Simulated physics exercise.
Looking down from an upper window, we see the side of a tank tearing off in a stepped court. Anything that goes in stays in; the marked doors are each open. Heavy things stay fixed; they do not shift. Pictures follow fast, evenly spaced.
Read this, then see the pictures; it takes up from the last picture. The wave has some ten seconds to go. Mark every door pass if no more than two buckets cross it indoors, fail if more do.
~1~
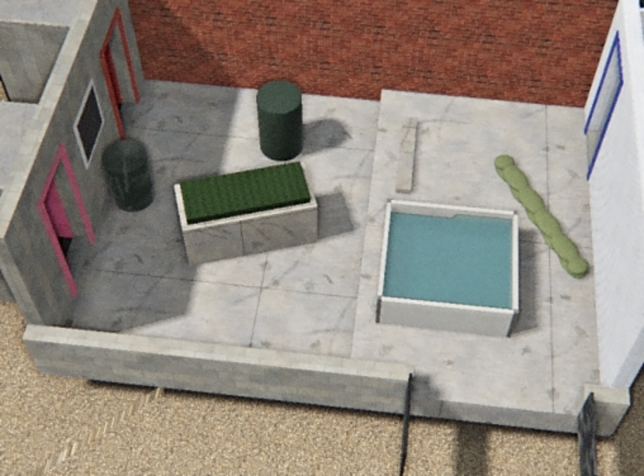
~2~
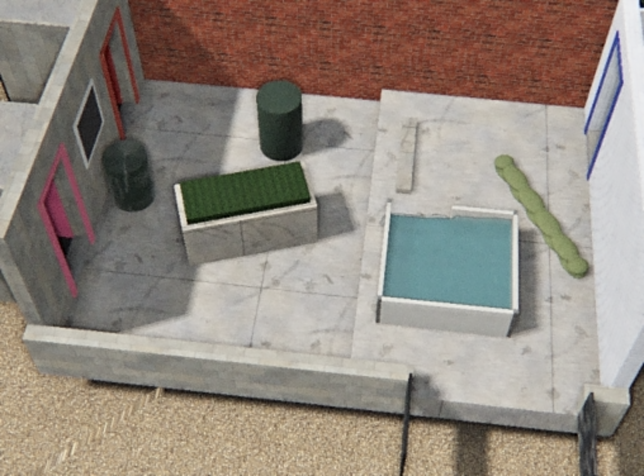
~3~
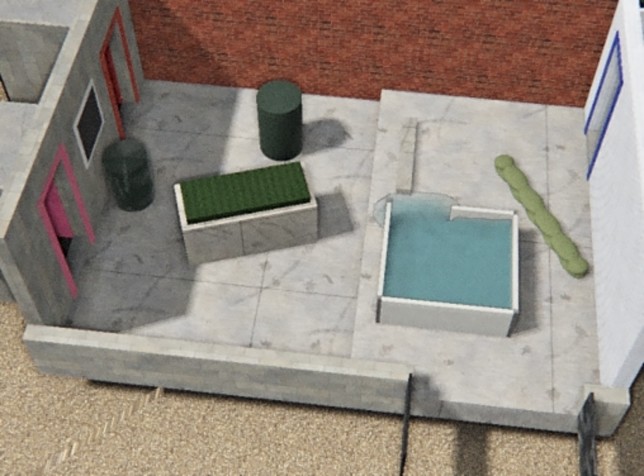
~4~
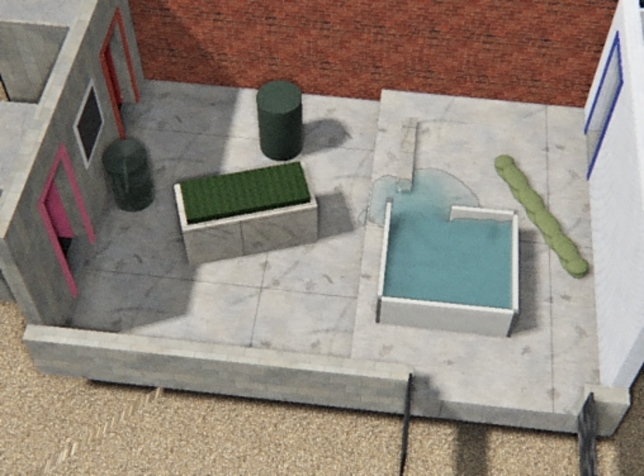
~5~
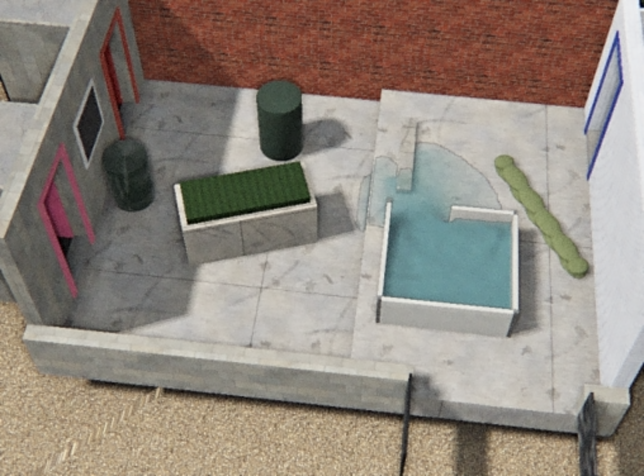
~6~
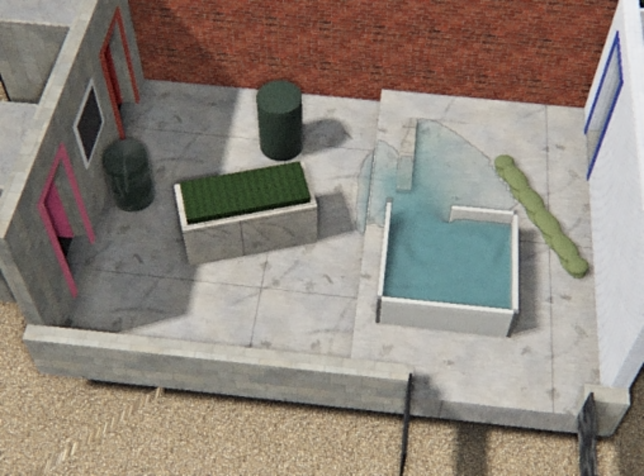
Marks: Blue door pass, red door fail, pink door pass.
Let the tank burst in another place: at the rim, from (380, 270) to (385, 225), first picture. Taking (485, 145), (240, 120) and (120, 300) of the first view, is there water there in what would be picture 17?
Bone-dry, bone-dry, submerged.
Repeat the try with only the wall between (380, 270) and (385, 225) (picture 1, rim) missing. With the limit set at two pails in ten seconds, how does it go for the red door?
Taking them in turn, red falls short.
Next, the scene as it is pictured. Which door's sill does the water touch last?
Answer is the pink one.
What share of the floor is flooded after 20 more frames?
45 %, roughly.
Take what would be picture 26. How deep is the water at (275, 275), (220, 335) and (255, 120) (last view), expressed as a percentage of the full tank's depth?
0, 0 and 6 per cent, roughly.
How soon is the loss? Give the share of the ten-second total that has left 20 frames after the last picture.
Approximately 0 in a hundred, I think.
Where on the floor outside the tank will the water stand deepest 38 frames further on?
Deepest spot: Around (575, 253).
A moment on, water covers 20 % of the floor; the blue door not reached, the red door not reached, the pink door not reached.
Next, water covers 30 % of the floor; the blue door not reached, the red door not reached, the pink door not reached.
Then, water covers 45 % of the floor; the blue door under two buckets in, the red door not reached, the pink door not reached.
Later, water covers 60 % of the floor; the blue door under two buckets in, the red door over two buckets in, the pink door not reached.
In the end, water covers 70 % of the floor; the blue door under two buckets in, the red door over two buckets in, the pink door wet at the sill, nothing in.
